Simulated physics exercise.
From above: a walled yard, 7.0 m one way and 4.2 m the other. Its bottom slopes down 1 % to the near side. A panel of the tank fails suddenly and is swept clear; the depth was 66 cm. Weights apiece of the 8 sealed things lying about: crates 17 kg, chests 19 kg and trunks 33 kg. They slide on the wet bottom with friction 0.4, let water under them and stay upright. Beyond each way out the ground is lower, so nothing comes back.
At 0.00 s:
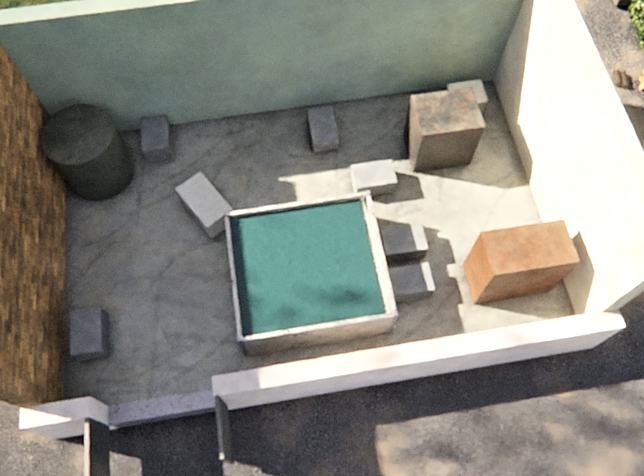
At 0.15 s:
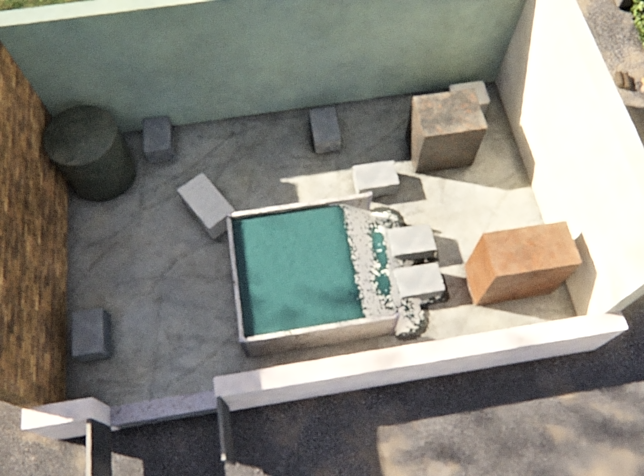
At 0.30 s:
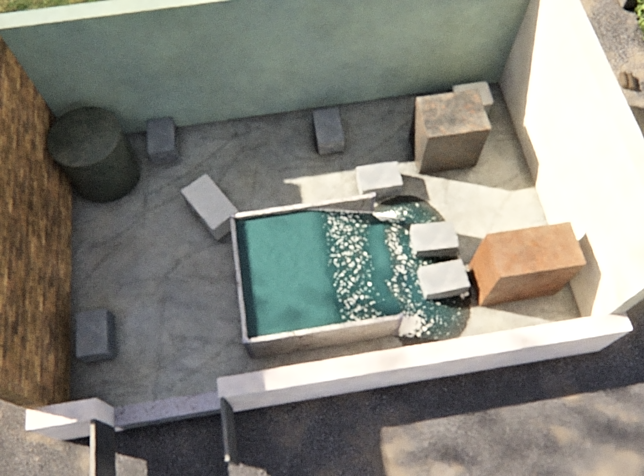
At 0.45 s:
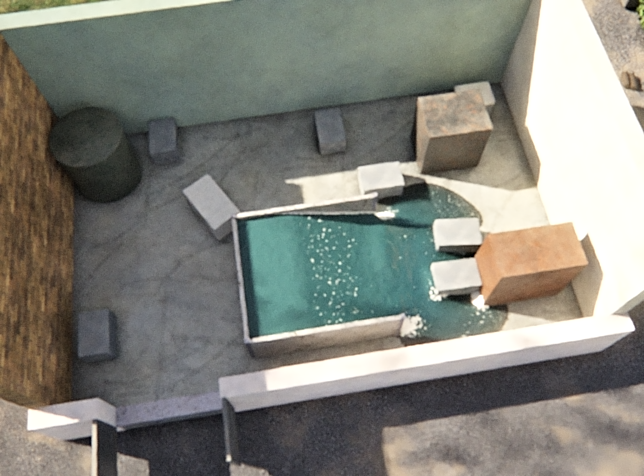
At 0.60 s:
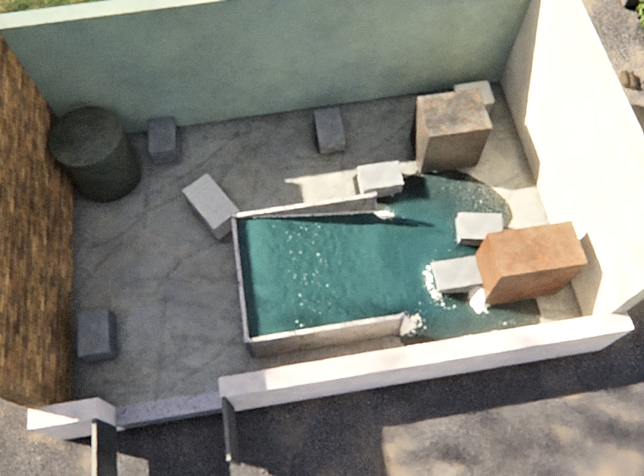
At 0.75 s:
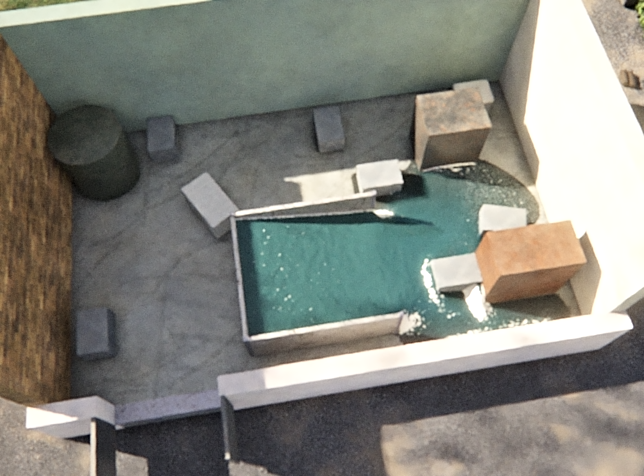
Teal water bursting from the right side of a square tank in a walled yard, pushing two pale blocks toward an orange-brown box.
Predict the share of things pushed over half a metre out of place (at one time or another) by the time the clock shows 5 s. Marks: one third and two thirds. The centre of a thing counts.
Share: From one to two thirds.
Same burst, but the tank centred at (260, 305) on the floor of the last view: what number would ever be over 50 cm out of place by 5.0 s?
Then 5.
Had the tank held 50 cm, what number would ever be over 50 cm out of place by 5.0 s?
Then 5.
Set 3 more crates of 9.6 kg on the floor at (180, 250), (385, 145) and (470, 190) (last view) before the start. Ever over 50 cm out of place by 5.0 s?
In turn: Less, past it, past it.
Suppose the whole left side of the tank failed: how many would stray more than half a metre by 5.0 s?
In that case 4 of them.
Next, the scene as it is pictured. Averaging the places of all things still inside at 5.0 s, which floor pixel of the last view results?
Near (230, 189).
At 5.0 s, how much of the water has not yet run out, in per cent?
Some 100 per cent remains.
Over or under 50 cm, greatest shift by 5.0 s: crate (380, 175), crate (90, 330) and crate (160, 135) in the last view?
In turn: More, under, less.
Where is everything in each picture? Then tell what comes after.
A crate at (404, 239), on the bottom; a crate at (410, 279), on the bottom; water covers 3.3 m2; 0 of 8 have shifted, in the first frame.
A crate at (412, 239) rests on the ground, 9 cm from its start; a crate at (420, 279) rests on the ground, 10 cm from its start; 4.1 m2 under water; 2 of 8 have shifted, in the second frame.
A crate at (435, 236) rests on the ground, 36 cm from its start; a crate at (444, 277), on the bottom, 39 cm from its start; water covers 5.3 m2; 2 of 8 have shifted, in the third frame.
A crate at (458, 232) rests on the ground, 68 cm from its start; a crate at (457, 274) rests on the ground, 55 cm from its start; 6.6 m2 under water; 2 of 8 have shifted, in the fourth frame.
A crate at (481, 226), on the bottom, 102 cm from its start; a crate at (457, 273), afloat, 55 cm from its start; 7.8 m2 under water; 2 of 8 have shifted, in the fifth frame.
A crate at (505, 219) rests on the ground, 139 cm from its start; a crate at (457, 270) floats, 55 cm from its start; 8.9 m2 under water; 2 of 8 have shifted, in the sixth frame.
After 1.1 s 2 of 8 are over 50 cm from their spots; 2 afloat.
After 2.2 s 2 of 8 are over 50 cm from their spots; 2 afloat.
After 3.5 s 3 of 8 are over 50 cm from their spots; 3 afloat.
After 5.0 s 5 of 8 are over 50 cm from their spots, and 5 have been at some point; 1 afloat.
